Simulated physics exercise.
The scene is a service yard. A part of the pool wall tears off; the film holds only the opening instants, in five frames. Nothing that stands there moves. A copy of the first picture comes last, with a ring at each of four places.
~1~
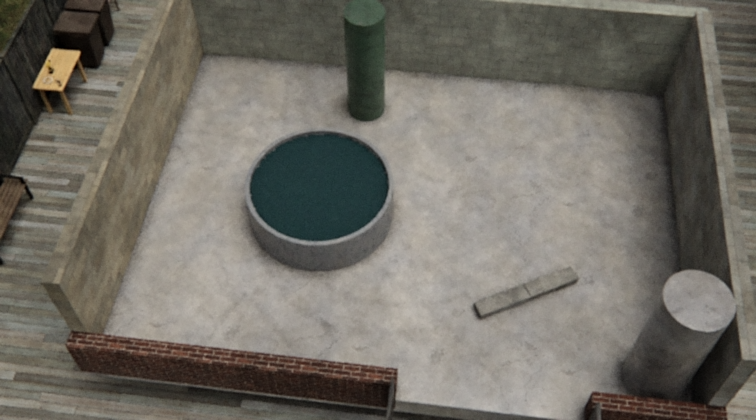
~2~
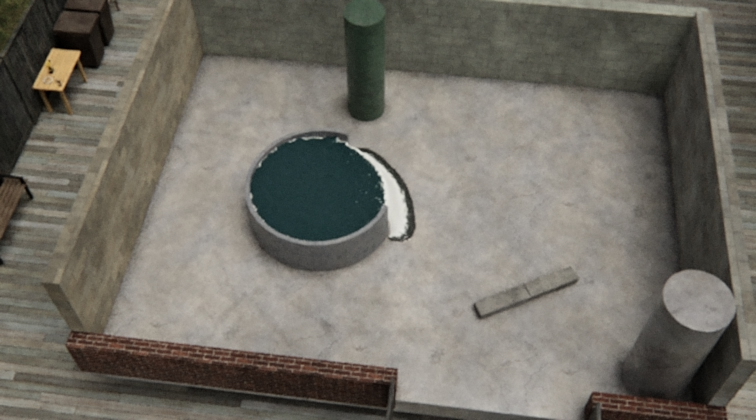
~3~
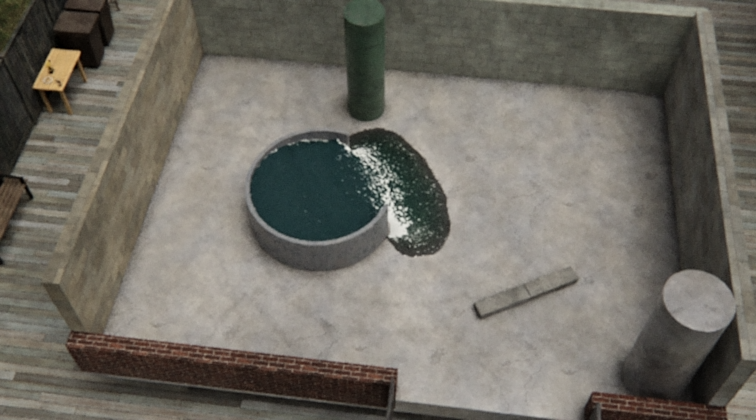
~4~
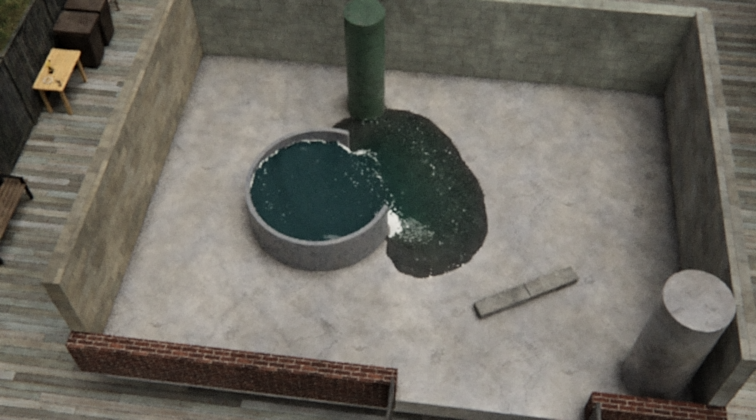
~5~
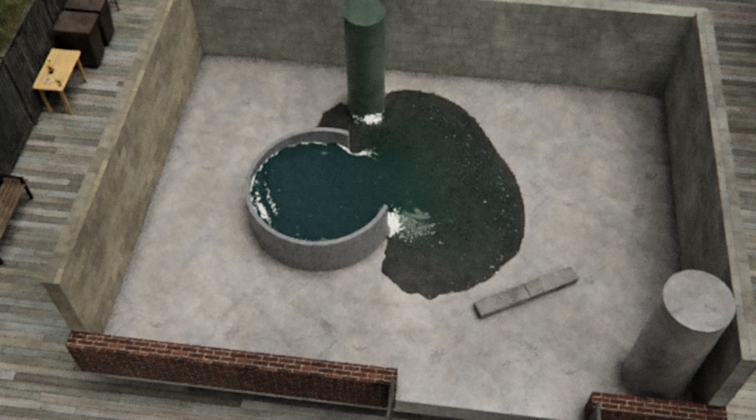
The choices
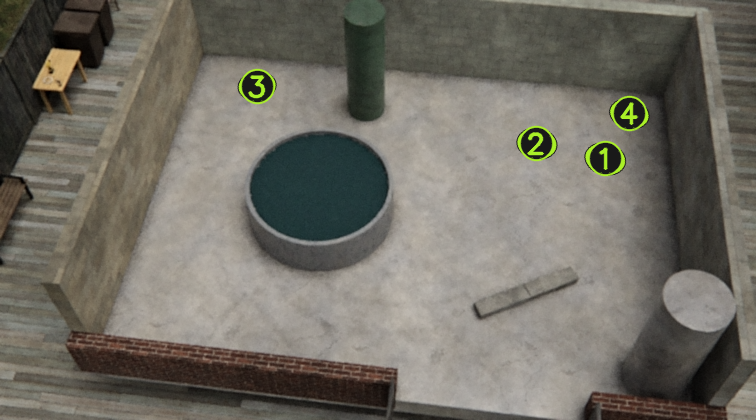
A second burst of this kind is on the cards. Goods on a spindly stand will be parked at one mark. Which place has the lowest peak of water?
The answer is ring 3.
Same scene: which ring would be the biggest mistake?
4 it is.
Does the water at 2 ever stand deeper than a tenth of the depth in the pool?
Yes, clearly.
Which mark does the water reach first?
Ring 2.
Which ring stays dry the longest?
The answer is 3.
On the marked copy, 1 at (605, 158); 2 at (536, 143); 3 at (257, 86); 4 at (629, 113).
Choosing 1, the water peaks at about 42 % of the depth that stood in the pool.
Choosing 2, the water peaks at about 30 % of the depth that stood in the pool.
Choosing 3, the water peaks at about 13 % of the depth that stood in the pool.
Choosing 4, the water peaks at about 64 % of the depth that stood in the pool.
